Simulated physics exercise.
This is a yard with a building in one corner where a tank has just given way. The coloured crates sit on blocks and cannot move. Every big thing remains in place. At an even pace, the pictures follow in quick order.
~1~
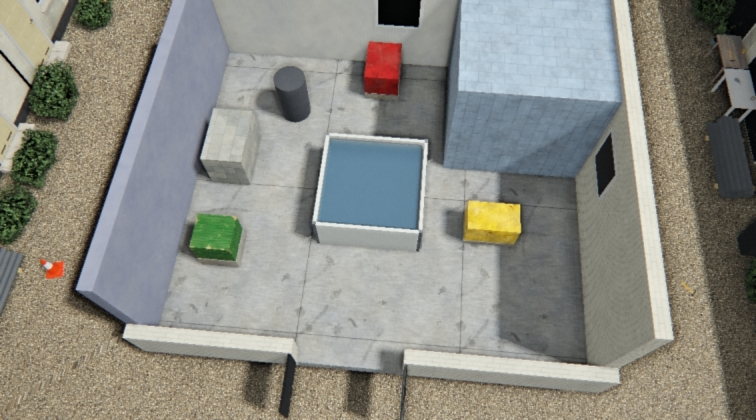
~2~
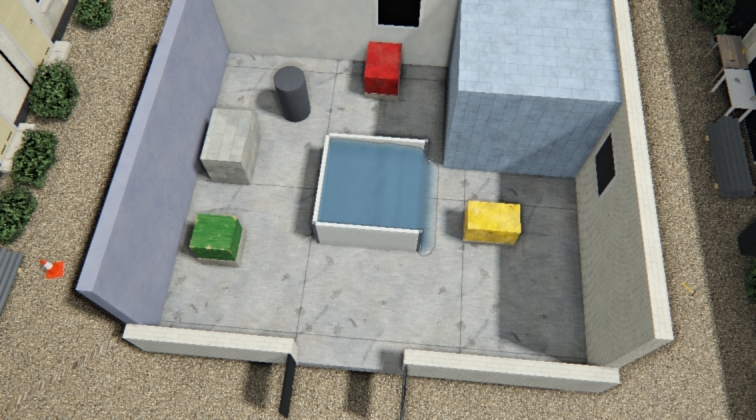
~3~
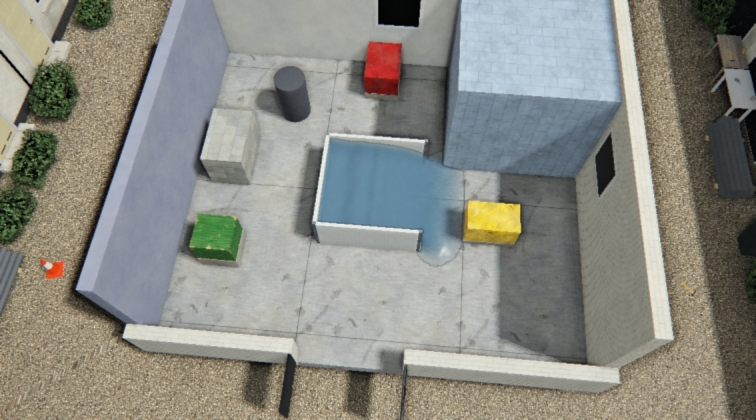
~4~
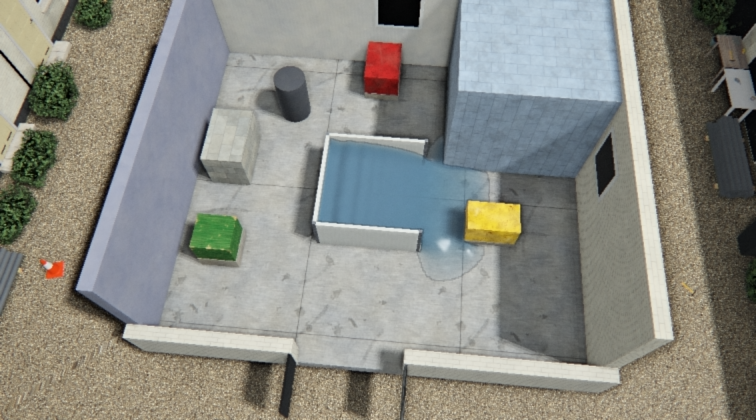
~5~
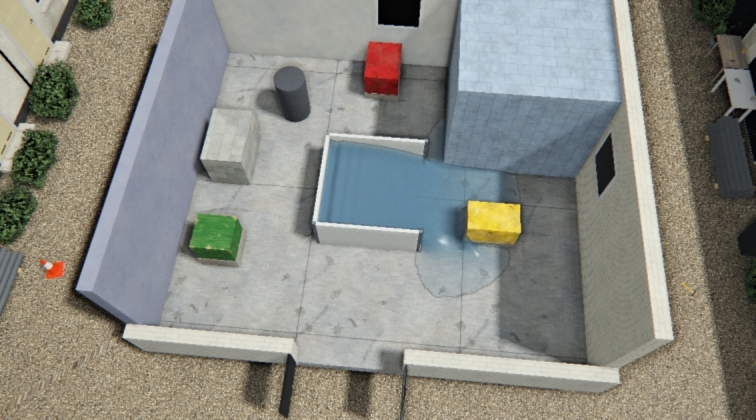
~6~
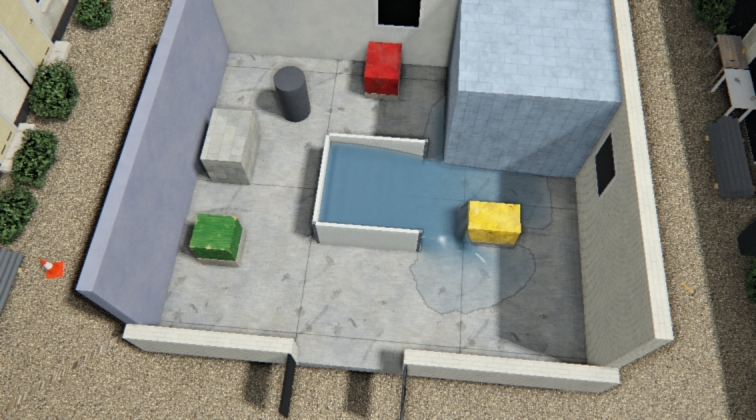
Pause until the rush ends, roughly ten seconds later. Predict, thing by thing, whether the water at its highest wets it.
In the end the red crate is out of reach of the water. The green crate is out of reach of the water. The yellow crate is within reach of the water.
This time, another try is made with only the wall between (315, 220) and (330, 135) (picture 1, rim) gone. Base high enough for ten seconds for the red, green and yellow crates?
Then the red crate gets flooded, the green crate gets flooded and the yellow crate is untouched.
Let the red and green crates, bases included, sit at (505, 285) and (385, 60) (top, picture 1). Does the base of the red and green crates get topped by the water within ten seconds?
I'd say red is overtopped, while green is missed.
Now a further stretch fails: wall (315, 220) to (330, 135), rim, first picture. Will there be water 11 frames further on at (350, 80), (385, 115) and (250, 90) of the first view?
In order: Spared, spared, swamped.
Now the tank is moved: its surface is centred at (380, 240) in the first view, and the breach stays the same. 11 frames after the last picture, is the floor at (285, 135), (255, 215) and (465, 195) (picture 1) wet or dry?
As listed: Not flooded, not flooded, flooded.
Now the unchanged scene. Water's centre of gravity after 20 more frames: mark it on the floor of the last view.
Point: (475, 251).
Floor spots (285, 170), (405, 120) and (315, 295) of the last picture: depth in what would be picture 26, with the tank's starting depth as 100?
About 0, 2 and 0 percent, in that order.
A moment on, water covers 30 % of the floor; the red crate water round its plinth, the green crate not reached, the yellow crate water round its plinth.
Next, water covers 40 % of the floor; the red crate water round its plinth, the green crate not reached, the yellow crate water round its plinth.
Then, water covers 45 % of the floor; the red crate water round its plinth, the green crate not reached, the yellow crate water round its plinth.
Later, water covers 75 % of the floor; the red crate water round its plinth, the green crate water round its plinth, the yellow crate water round its plinth.
In the end, water covers 95 % of the floor; the red crate stayed above the water, the green crate stayed above the water, the yellow crate was topped.
